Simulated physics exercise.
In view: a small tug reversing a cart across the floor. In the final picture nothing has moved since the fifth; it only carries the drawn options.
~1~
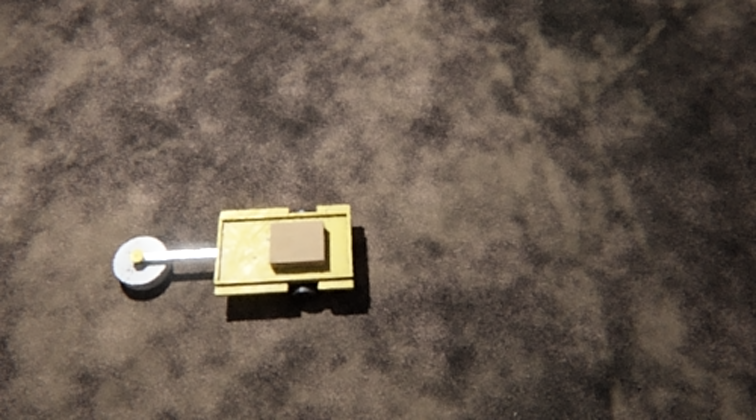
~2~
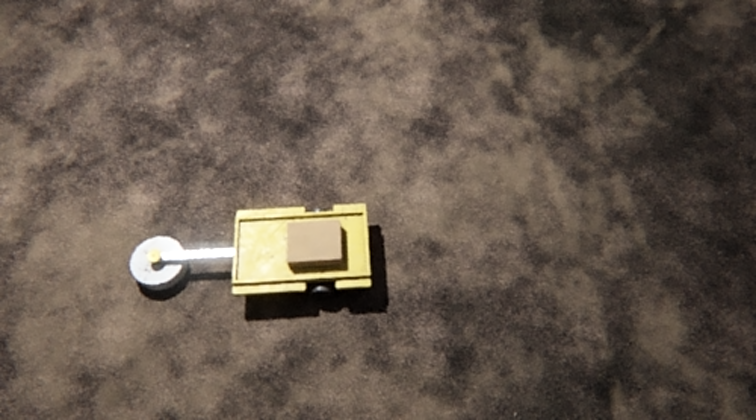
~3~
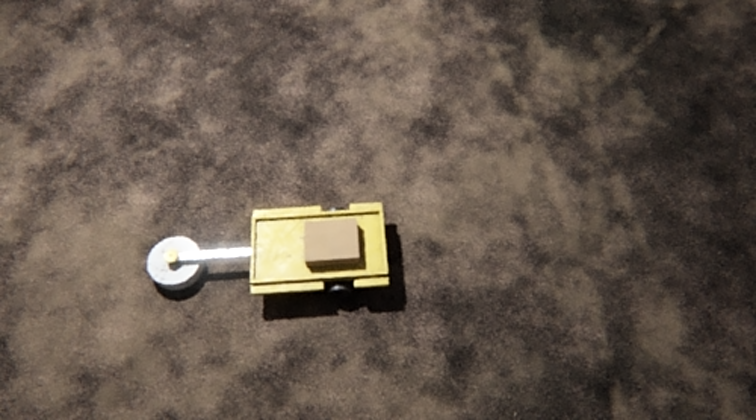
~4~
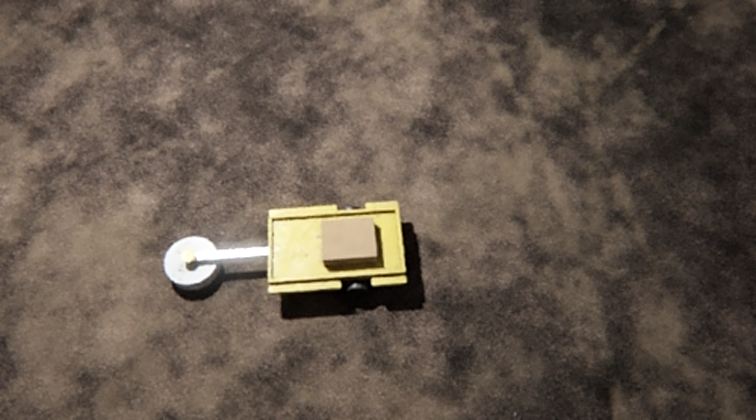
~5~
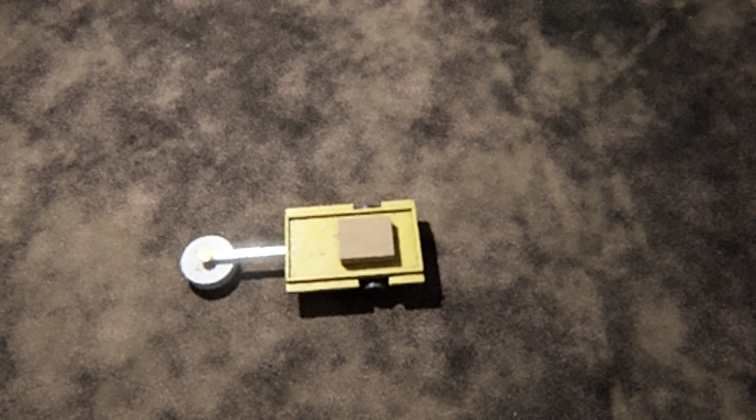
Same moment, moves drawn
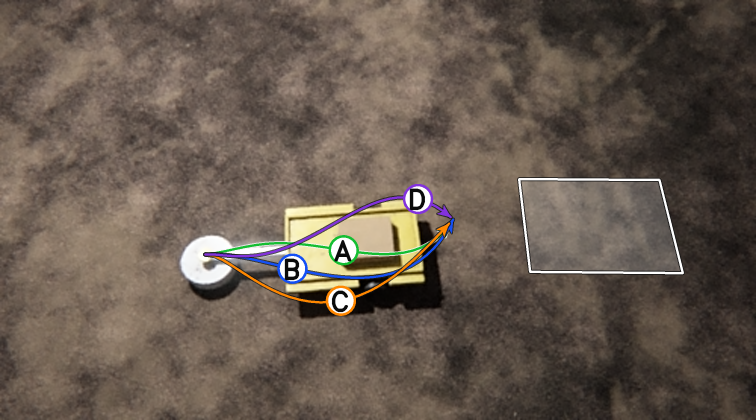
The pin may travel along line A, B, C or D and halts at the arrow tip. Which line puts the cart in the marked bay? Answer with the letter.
It should follow A.
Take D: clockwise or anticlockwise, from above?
On that route, clockwise.
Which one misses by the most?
Route C.
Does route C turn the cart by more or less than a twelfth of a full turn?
More than that.
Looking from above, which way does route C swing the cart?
It turns anticlockwise.
On the marked copy, A from (205, 254) via (334, 249) to (450, 224); B from (205, 254) via (342, 277) to (453, 219); C from (205, 254) via (331, 302) to (449, 224); D from (205, 254) via (338, 222) to (451, 217); the bay at (597, 224).
Taking A. A third of the way, robot (300, 250), cart (444, 239).
Two thirds of the way, robot (390, 260), cart (533, 233).
When it is over, robot (452, 226), cart (597, 222); the cart stands in the bay.
As for the rest, B leaves the cart at (578, 176), out of the bay; C leaves the cart at (547, 142), out of the bay; D leaves the cart at (597, 259), out of the bay.
